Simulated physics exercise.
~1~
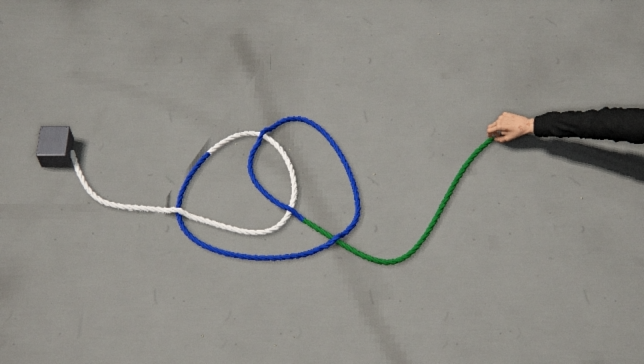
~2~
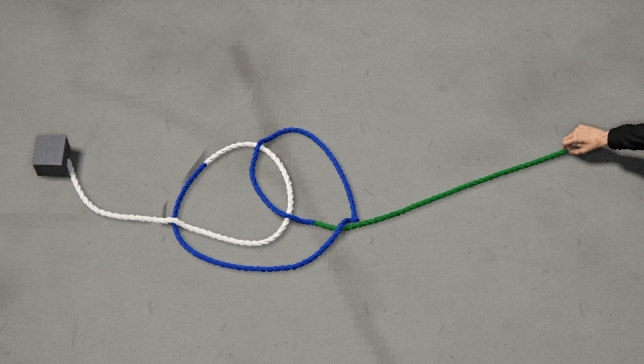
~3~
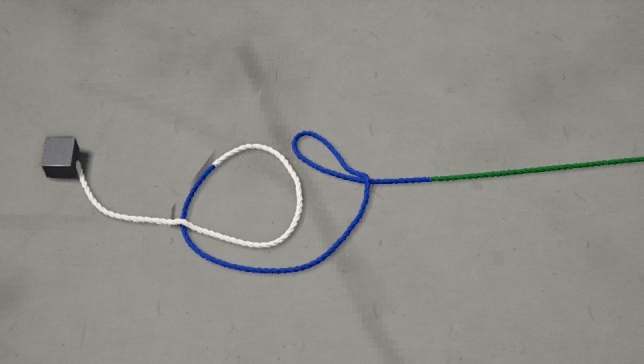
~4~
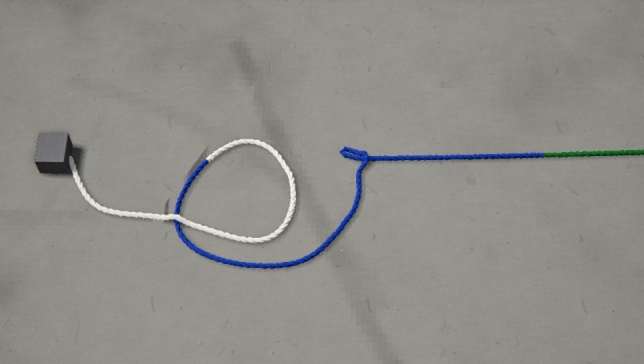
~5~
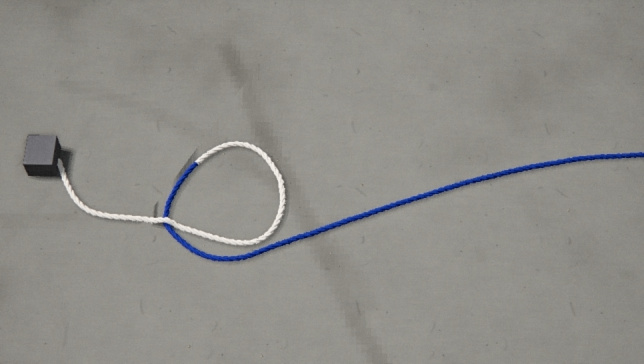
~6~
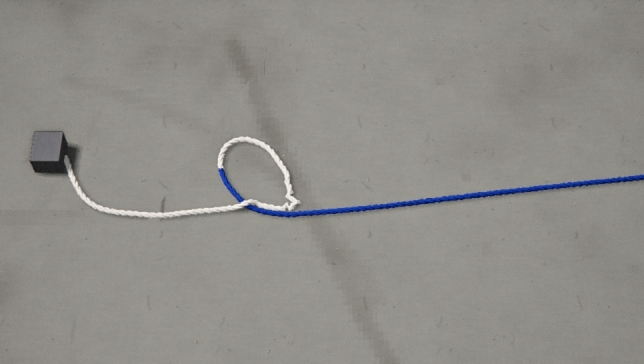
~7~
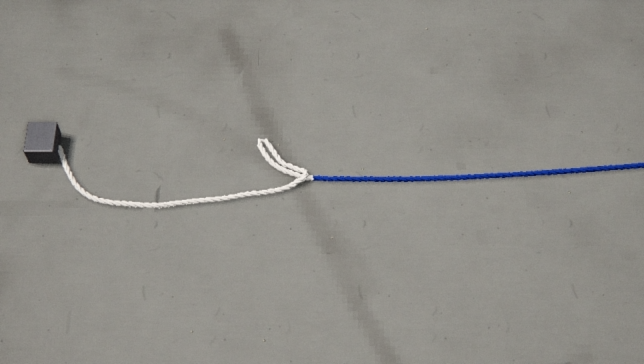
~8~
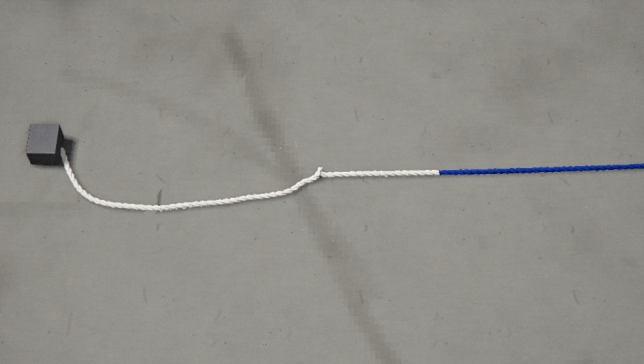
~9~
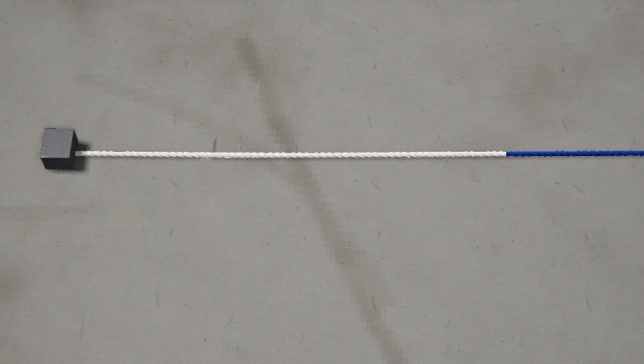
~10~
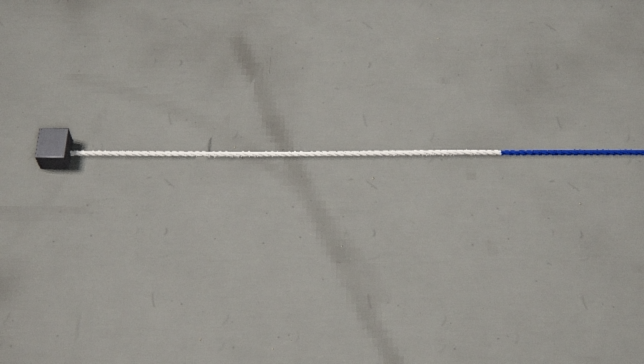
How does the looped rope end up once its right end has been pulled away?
The loops all come out without leaving a knot, and the rope ends up stretched straight from the dark block out toward the right.
